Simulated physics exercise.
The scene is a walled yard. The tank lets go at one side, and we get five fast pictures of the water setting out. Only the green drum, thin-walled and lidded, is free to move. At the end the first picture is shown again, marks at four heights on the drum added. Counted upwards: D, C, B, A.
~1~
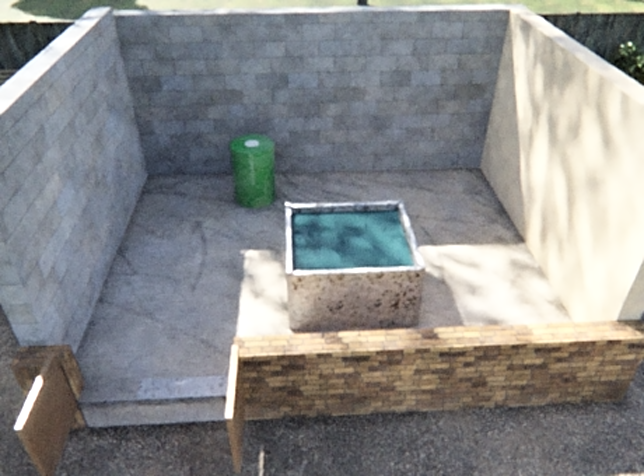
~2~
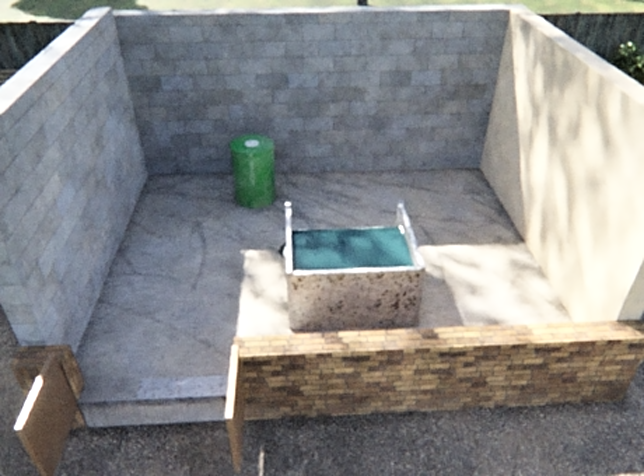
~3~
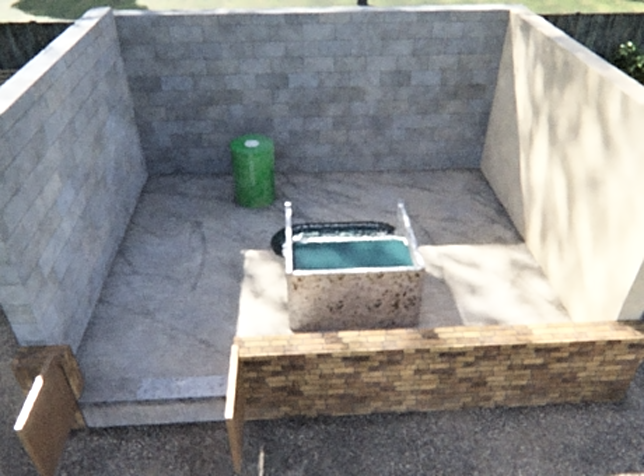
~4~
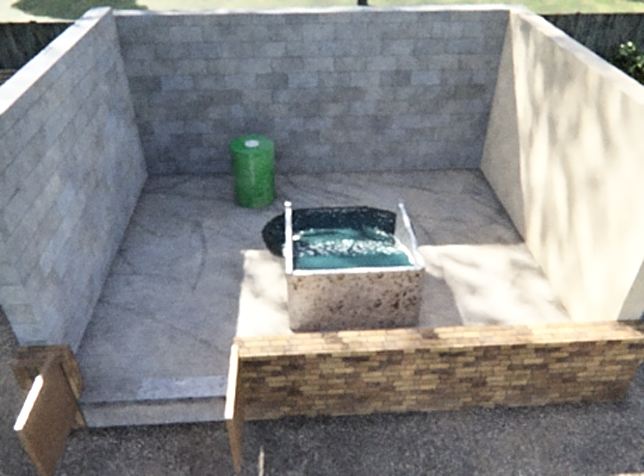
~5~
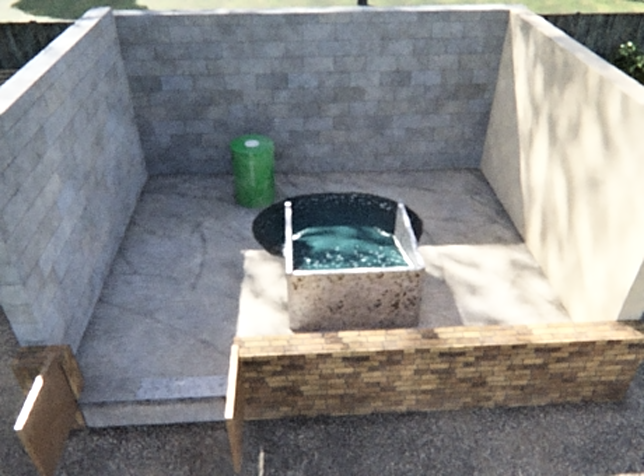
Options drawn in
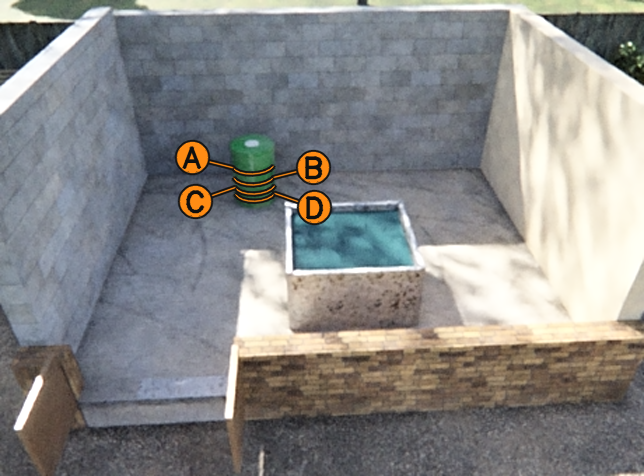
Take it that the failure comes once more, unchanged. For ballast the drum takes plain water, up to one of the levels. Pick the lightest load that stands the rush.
C.
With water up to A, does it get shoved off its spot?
No, that is safe.
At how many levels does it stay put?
Three.
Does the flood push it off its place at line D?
Yes.
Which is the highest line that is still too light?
Here it is line D.
In orange, A at (252, 174); B at (253, 184); C at (254, 194); D at (254, 201); from the bottom up D, C, B, A.
With A, it does not move.
With B, it does not move.
With C, it does not move.
With D, it is pushed about its own width away.
